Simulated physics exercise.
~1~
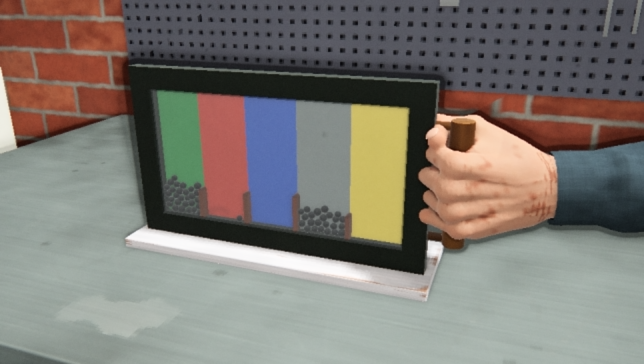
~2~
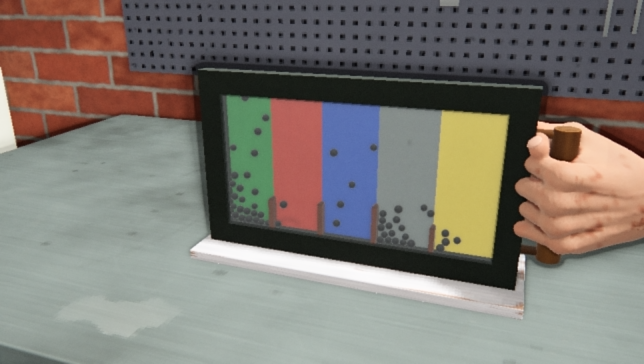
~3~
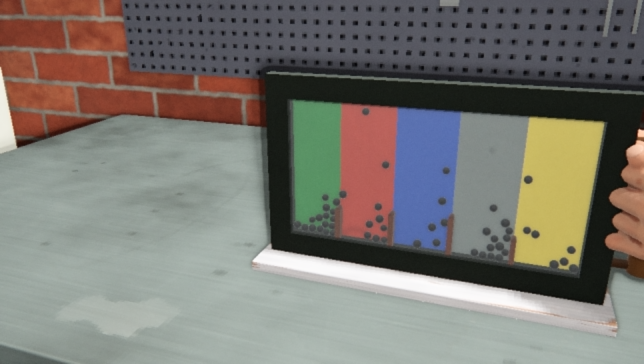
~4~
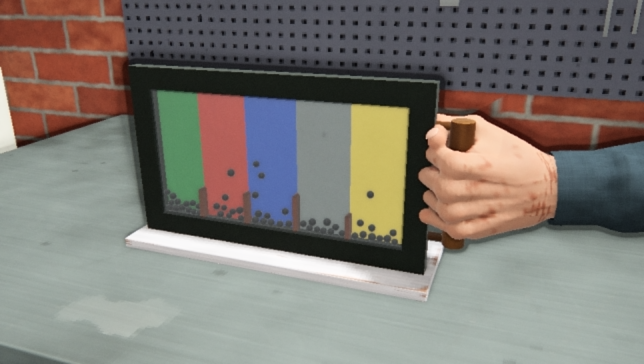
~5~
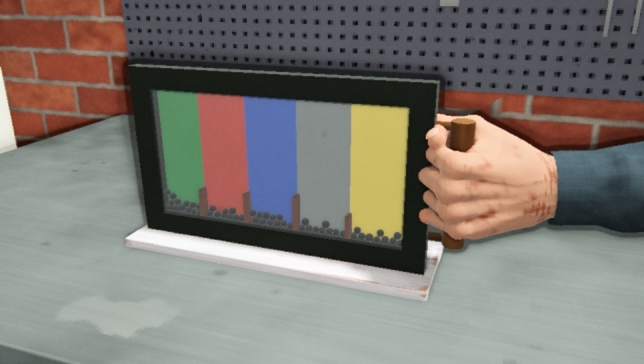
A hand gripping a wooden handle slid a framed box with five coloured strips rightward along the table and back again, scattering the small black beads inside, which finally settled in a low, uneven layer across the bottom of every strip.
